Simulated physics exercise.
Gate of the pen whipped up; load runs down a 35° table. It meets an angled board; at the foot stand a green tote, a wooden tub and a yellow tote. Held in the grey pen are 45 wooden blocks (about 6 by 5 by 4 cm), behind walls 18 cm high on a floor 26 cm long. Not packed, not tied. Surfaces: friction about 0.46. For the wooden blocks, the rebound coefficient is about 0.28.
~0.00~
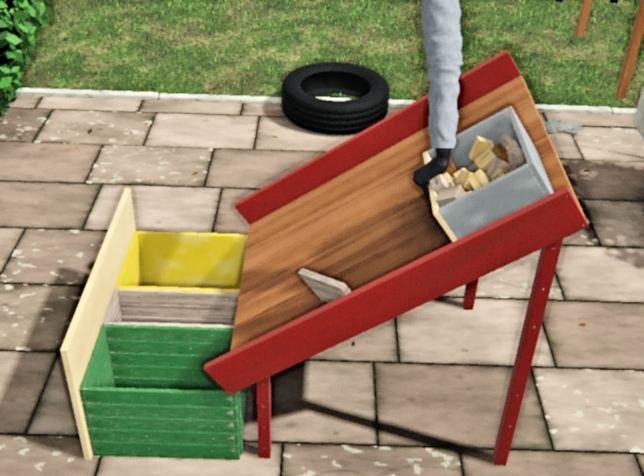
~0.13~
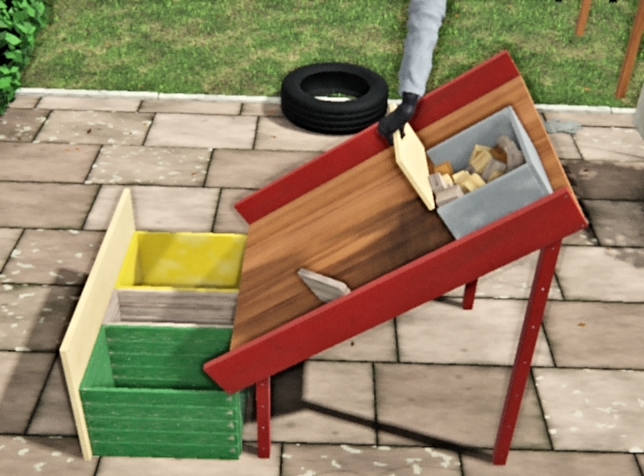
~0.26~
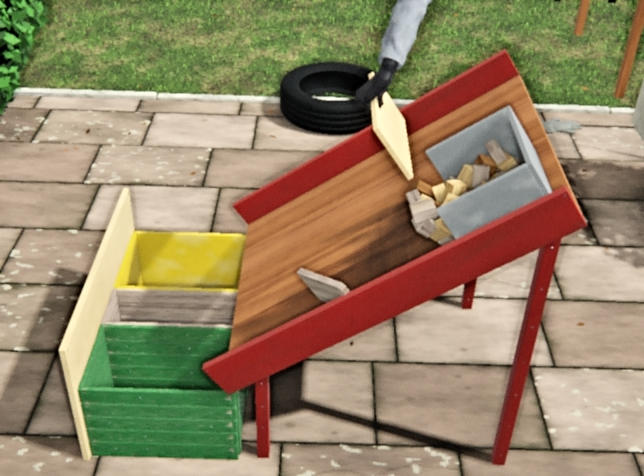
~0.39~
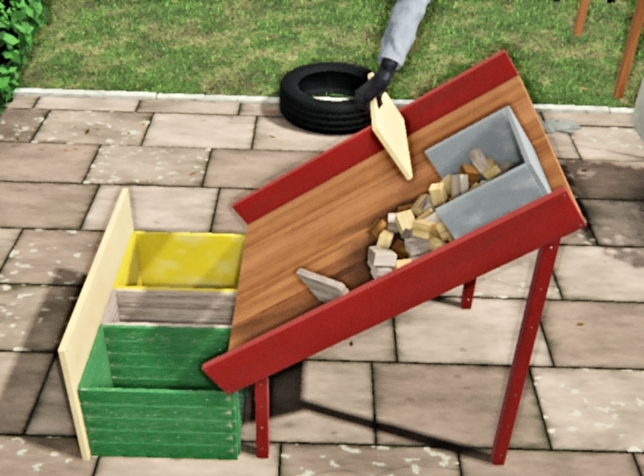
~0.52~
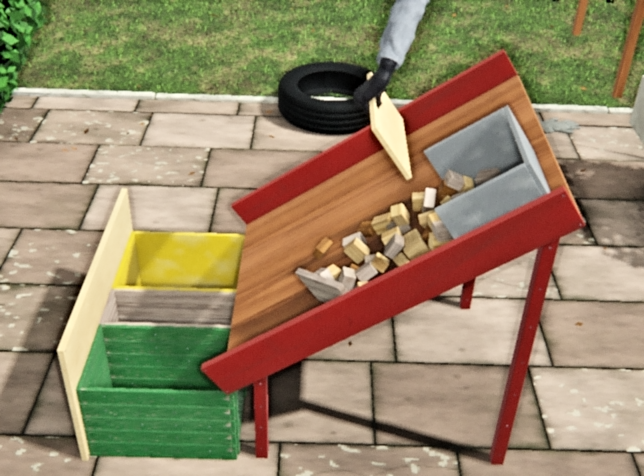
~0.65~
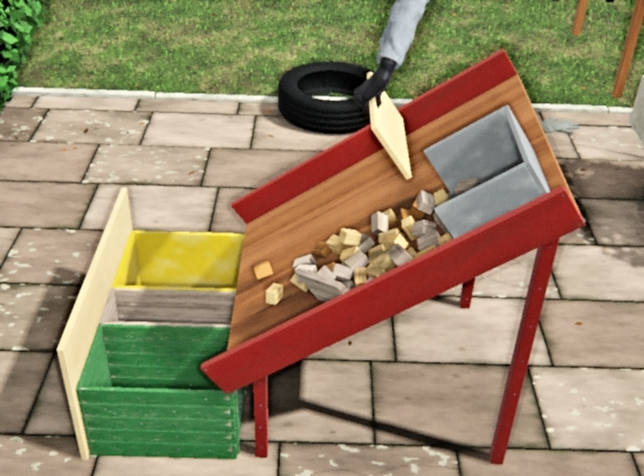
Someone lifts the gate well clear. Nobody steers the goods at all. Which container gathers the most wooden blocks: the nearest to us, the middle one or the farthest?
I reckon the one between fills up most.
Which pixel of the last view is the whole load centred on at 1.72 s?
Somewhere near (161, 370) in the last picture's pixels.
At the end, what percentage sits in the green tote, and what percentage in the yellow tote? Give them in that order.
Close to 30 and 0 percent respectively.
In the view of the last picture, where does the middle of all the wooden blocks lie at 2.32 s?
Roughly at pixel (163, 371).
After 0.92 s, 2 in the green tote, 3 in the wooden tub, 37 on the slope and 3 in the air.
After 1.25 s, 5 in the green tote, 13 in the wooden tub, 1 in the yellow tote, 21 on the slope and 5 in the air.
After 1.72 s, 11 in the green tote, 21 in the wooden tub, 1 in the yellow tote, 11 on the slope and 1 in the air.
Final count (at 2.32 s), 13 in the green tote, 23 in the wooden tub, 1 in the yellow tote and 8 on the slope.
